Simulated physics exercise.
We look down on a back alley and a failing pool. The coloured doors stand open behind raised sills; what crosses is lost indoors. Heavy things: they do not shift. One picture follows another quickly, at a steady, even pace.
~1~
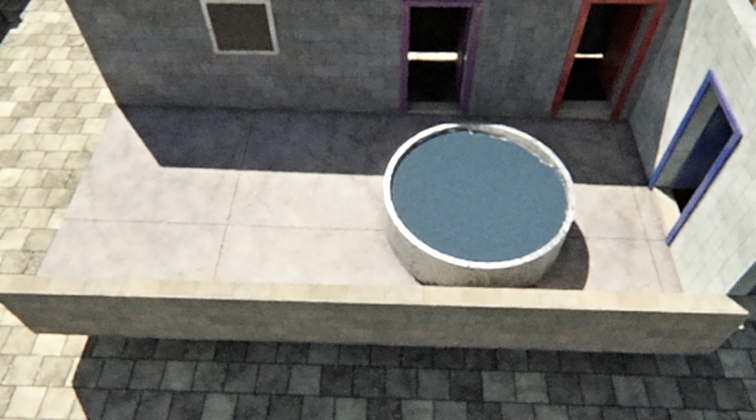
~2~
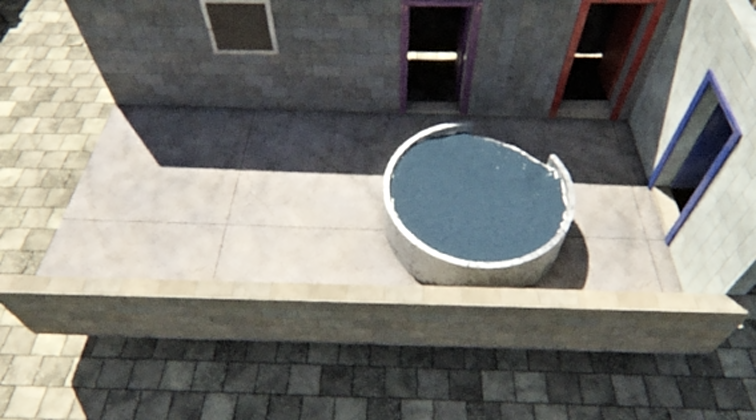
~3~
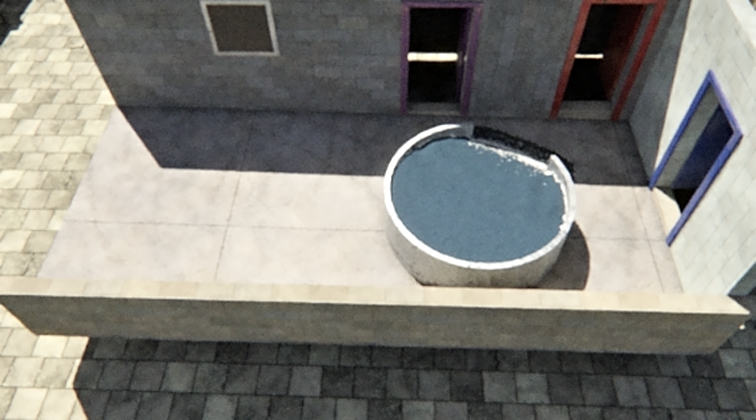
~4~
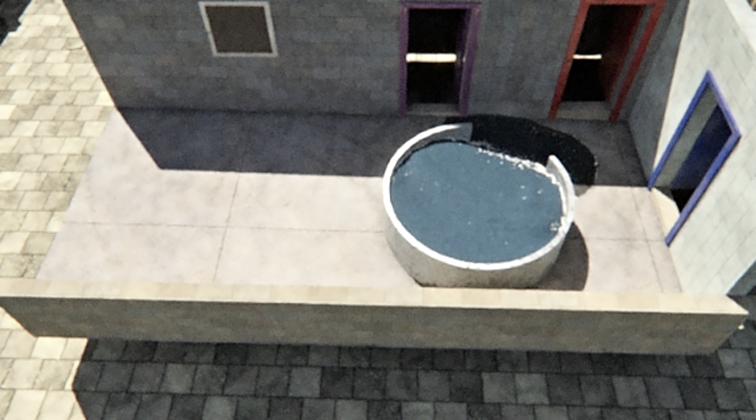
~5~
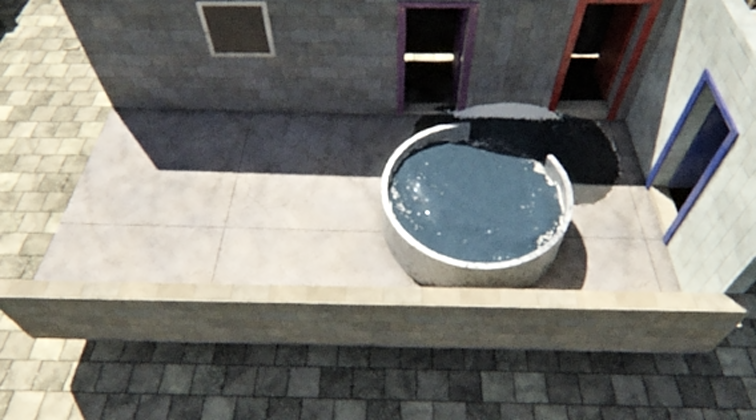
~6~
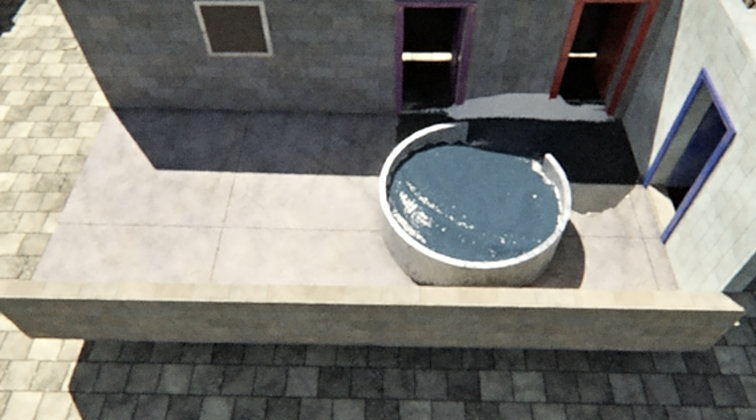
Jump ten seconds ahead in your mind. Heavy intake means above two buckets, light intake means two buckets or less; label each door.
Labels: Red door: Heavy, purple door: Heavy, blue door: Heavy.
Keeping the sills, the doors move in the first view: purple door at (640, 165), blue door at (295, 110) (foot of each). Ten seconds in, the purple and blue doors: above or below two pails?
Purple: Comes in high; blue: Comes in low.
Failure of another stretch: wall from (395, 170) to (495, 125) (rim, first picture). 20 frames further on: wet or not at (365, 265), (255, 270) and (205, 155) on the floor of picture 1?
First kept bare, second kept bare, third soaked through.
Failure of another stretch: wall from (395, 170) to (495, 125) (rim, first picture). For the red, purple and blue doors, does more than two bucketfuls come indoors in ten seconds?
Well, the red door comes up short, the purple door overshoots, and the blue door comes up short.
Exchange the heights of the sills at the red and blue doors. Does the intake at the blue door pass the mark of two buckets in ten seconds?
As for the blue door, it remains short of it.
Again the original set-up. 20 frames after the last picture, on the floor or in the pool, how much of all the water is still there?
It comes to roughly 92 per cent.
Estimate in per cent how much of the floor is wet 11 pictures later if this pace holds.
Roughly 35 percent.
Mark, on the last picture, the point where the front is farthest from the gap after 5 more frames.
Best guess: Near (336, 112).
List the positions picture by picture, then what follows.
The pool at (478, 191) is whole and still, in the first frame.
Water pours out on the pool's far side and has run to a hidden place, in the second frame.
Water pours out on the pool's far side and has run to a hidden place, in the third frame.
The front is at (587, 154), out from the gap on the pool's far side, in the fourth frame.
The front is at (584, 119), out from the gap on the pool's far side, in the fifth frame.
Water pours out on the pool's far side and has run to (618, 119), in the sixth frame.
A moment on, water covers 15 % of the floor; the red door under two buckets in, the purple door under two buckets in, the blue door wet at the sill, nothing in.
Next, water covers 35 % of the floor; the red door far over two buckets in, the purple door over two buckets in, the blue door under two buckets in.
Then, water covers 65 % of the floor; the red door far over two buckets in, the purple door over two buckets in, the blue door under two buckets in.
Later, water covers 95 % of the floor; the red door far over two buckets in, the purple door over two buckets in, the blue door over two buckets in.
In the end, water covers 100 % of the floor; the red door far over two buckets in, the purple door over two buckets in, the blue door far over two buckets in.
